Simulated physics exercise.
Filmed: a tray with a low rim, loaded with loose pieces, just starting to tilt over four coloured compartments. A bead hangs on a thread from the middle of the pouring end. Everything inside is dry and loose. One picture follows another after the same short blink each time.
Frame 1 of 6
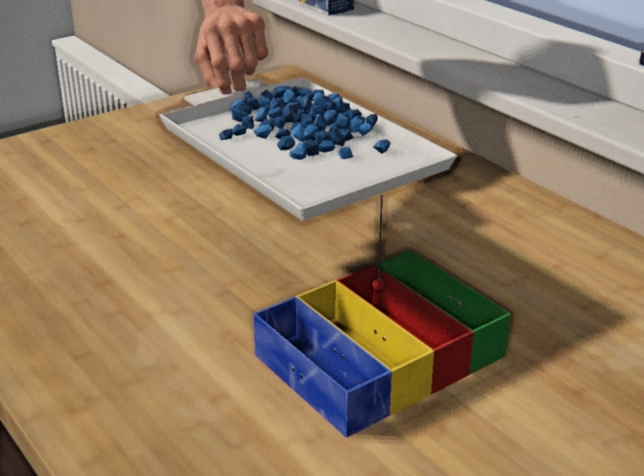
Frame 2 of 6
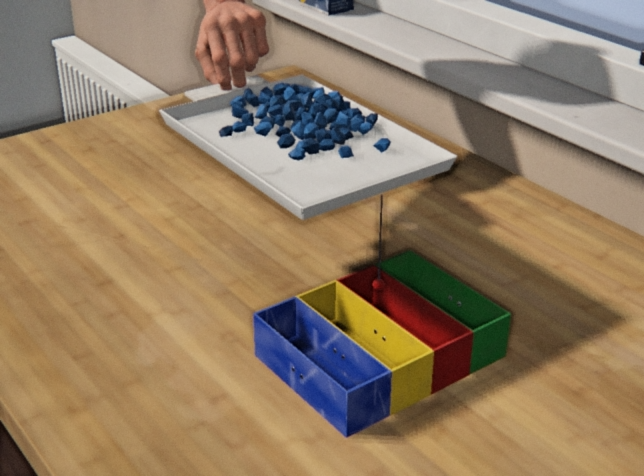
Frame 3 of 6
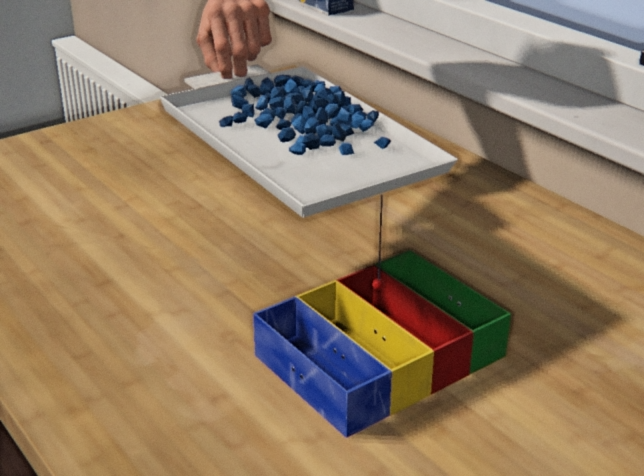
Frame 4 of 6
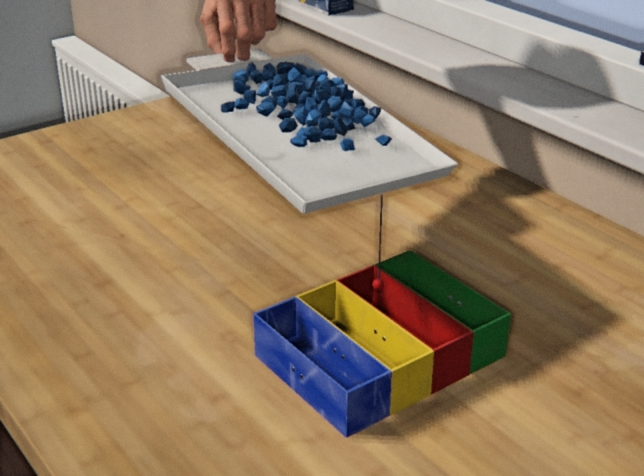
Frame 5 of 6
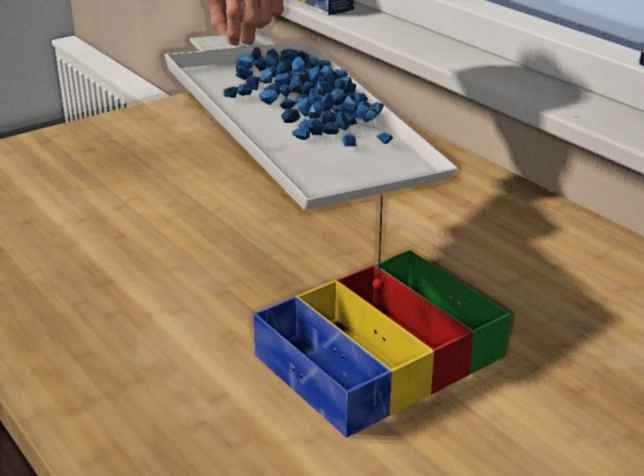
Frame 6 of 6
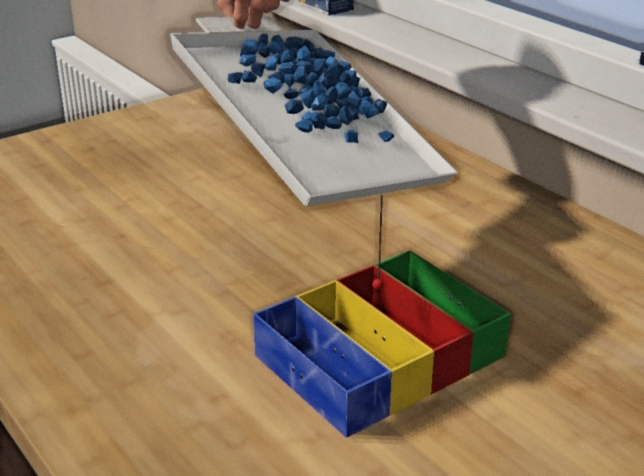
A hand grips the far end of a pale, low-rimmed tray above a wooden tabletop, seen from above at an angle, beside a windowsill and a white radiator. Dark blue stones lie loosely on the tray, above blue, yellow, red and green compartments, with a red bead hanging on a thread. The hand raises the far end, steadily tilting the tray while the camera stays still.
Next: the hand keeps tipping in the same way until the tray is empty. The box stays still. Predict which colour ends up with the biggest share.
The biggest share goes to green.
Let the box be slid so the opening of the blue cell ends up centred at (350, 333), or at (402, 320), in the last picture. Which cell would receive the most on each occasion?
First: That green cell. Second: The red cell.
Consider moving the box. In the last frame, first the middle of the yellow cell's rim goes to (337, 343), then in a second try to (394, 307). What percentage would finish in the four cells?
Roughly 10 per cent, then roughly 90 per cent.
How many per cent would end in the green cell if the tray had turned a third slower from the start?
Something like 40 percent, give or take.
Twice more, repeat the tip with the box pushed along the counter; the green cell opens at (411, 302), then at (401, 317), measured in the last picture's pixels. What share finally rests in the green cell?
Close to 10 in a hundred first, close to 0 in a hundred second.
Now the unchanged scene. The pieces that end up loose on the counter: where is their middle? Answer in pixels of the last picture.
Estimate: About (521, 318).
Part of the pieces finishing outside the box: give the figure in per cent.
I'd say around 50 per cent.
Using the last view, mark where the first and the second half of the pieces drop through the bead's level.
Around (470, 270), followed by around (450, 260).
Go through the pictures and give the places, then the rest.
Corners of the pouring end at (303, 205) and (449, 155), level; middle of the load at (295, 119), aquarium stones; bead on its thread at (379, 285); blue cell at (368, 400); yellow cell at (411, 378); red cell at (452, 359); green cell at (490, 340), in the first picture.
Corners of the pouring end at (303, 204) and (450, 155), level; middle of the load at (295, 116), in the second picture.
Corners of the pouring end at (304, 202) and (450, 158), tipped barely, lowest at the right corner; middle of the load at (296, 109), in the third picture.
Corners of the pouring end at (306, 199) and (451, 162), tipped a little, lowest at the right corner; middle of the load at (297, 99), in the fourth picture.
Corners of the pouring end at (308, 195) and (451, 166), tipped clearly, lowest at the right corner; middle of the load at (300, 89), in the fifth picture.
Corners of the pouring end at (311, 192) and (451, 170), tipped clearly, lowest at the right corner; middle of the load at (324, 79); blue cell at (368, 400); yellow cell at (411, 378); red cell at (452, 359); green cell at (490, 340), in the sixth picture.
Soon after the last picture, tray tipped steeply; about two thirds on the tray; a stray few in the green cell; about a quarter falling or outside the box.
A little later, tray tipped past a quarter turn; a stray few on the tray; about a third in the green cell; a stray few in the red cell; about half falling or outside the box.
Later still, tray tipped past a quarter turn; about half in the green cell; a stray few in the red cell; a stray few in the yellow cell; about half falling or outside the box.
At rest, tray tipped past a quarter turn; about half in the green cell; a stray few in the red cell; a stray few in the yellow cell; none in the blue cell; about half outside the box.
